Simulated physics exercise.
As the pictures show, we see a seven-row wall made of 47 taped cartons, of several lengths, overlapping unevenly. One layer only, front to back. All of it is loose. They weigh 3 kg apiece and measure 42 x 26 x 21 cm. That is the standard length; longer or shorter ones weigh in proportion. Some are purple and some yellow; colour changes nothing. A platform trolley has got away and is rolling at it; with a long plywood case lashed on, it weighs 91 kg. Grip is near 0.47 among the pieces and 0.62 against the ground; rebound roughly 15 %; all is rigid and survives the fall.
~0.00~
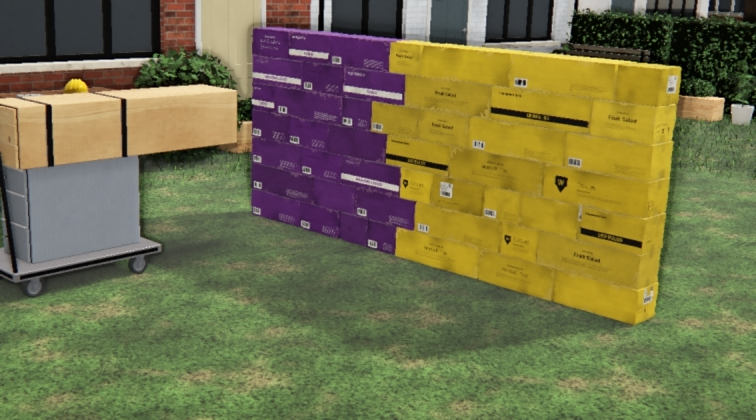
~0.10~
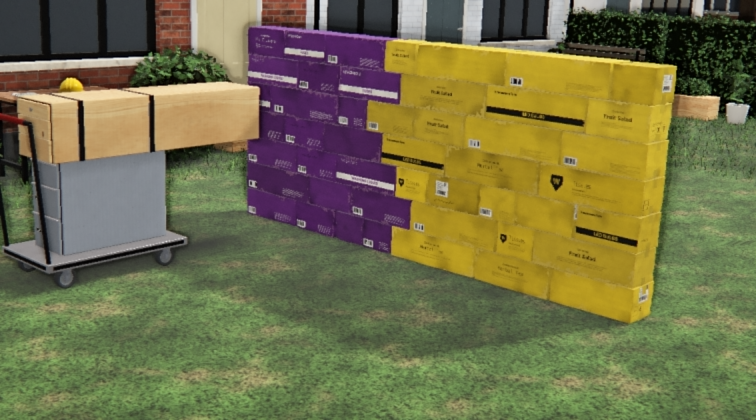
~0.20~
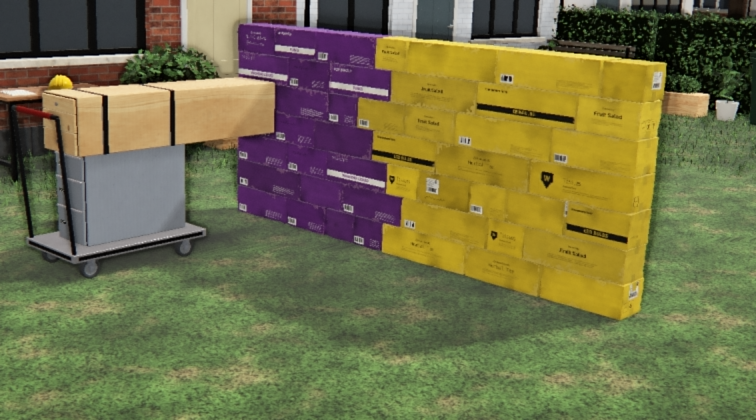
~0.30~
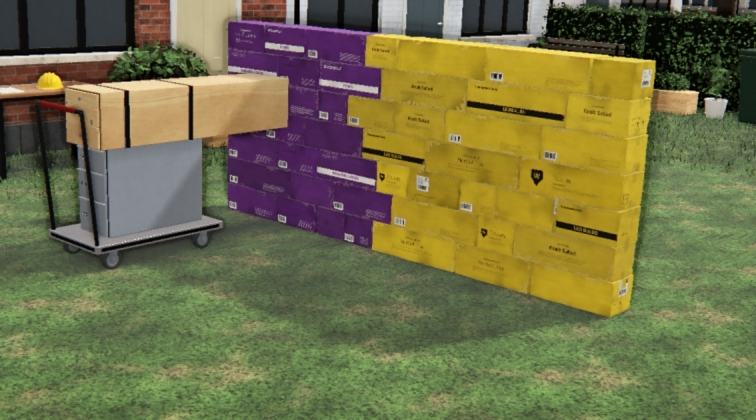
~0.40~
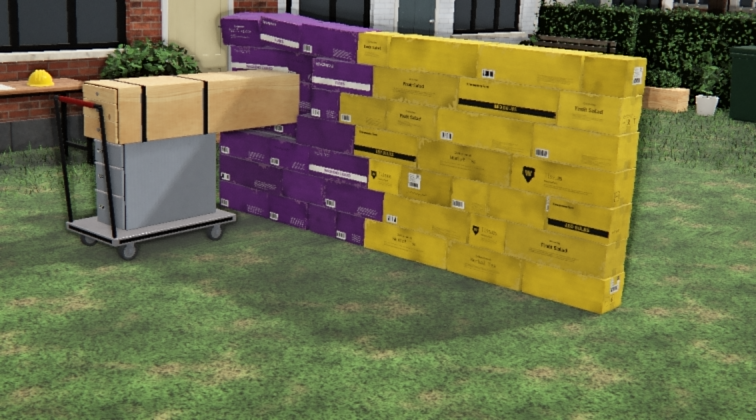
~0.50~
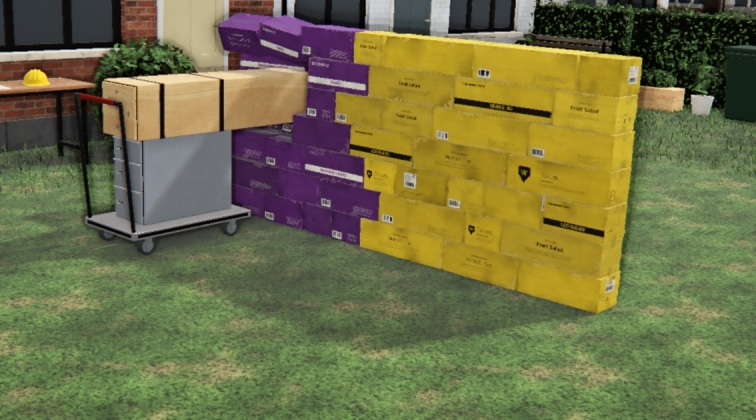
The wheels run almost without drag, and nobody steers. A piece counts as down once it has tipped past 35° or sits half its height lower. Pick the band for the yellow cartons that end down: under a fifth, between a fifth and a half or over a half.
Under a fifth of them.
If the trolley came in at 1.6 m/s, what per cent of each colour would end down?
Then purple 40, yellow 0 per cent.
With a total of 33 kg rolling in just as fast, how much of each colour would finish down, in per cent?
In that case purple 40, yellow 0 per cent.
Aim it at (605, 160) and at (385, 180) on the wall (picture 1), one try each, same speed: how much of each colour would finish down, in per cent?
Purple 0 then 60, yellow 50 then 30 per cent.
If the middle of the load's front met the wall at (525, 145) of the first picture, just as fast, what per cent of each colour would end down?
Then purple 0, yellow 50 per cent.
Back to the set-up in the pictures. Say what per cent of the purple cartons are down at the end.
Ending so: Purple 40 per cent.
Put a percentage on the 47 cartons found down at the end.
About 15 per cent.
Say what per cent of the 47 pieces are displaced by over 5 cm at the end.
40 per cent.
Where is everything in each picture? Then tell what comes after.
In the first picture (pixels give the middle of a visible side; the camera pans a little), load (230, 107) 74 cm short of the wall; top yellow carton (560, 76); top purple carton (308, 48); none has stirred.
Load (253, 103) 51 cm short of the wall; top yellow carton (556, 75), in the second picture.
Load (269, 98) 27 cm short of the wall; top yellow carton (546, 72), in the third picture.
Load (283, 94) 36 mm short of the wall; top yellow carton (536, 70), in the fourth picture.
Load (294, 89) 16 cm into the wall's line; top yellow carton (527, 68); top purple carton (279, 35) 7° from how it stood; steepest lean 10°, the carton at (240, 33); movement in 9 of them, in the fifth picture.
Load (308, 87) 34 cm into the wall's line; top yellow carton (523, 67); top purple carton (279, 43) 15° from how it stood; steepest lean 23°, the carton at (239, 41); movement in 10 of them, in the sixth picture.
After 0.74 s, load 74 cm past the wall's line, still rolling; none of the 25 yellow cartons down (8 of 47 in all colours); top yellow carton unmoved; top purple carton 15 cm lower.
After 1.06 s, load 1.02 m past the wall's line, still rolling; none of the 25 yellow cartons down (8 of 47 in all colours); top yellow carton unmoved; top purple carton 15 cm lower.
In the end (2.5 s), load 1.09 m past the wall's line, stopped; none of the 25 yellow cartons down (8 of 47 in all colours); top yellow carton unmoved; top purple carton 15 cm lower. That is 0 per cent. From the last view, middles, top yellow carton near (534, 66), top purple carton near (342, 54).
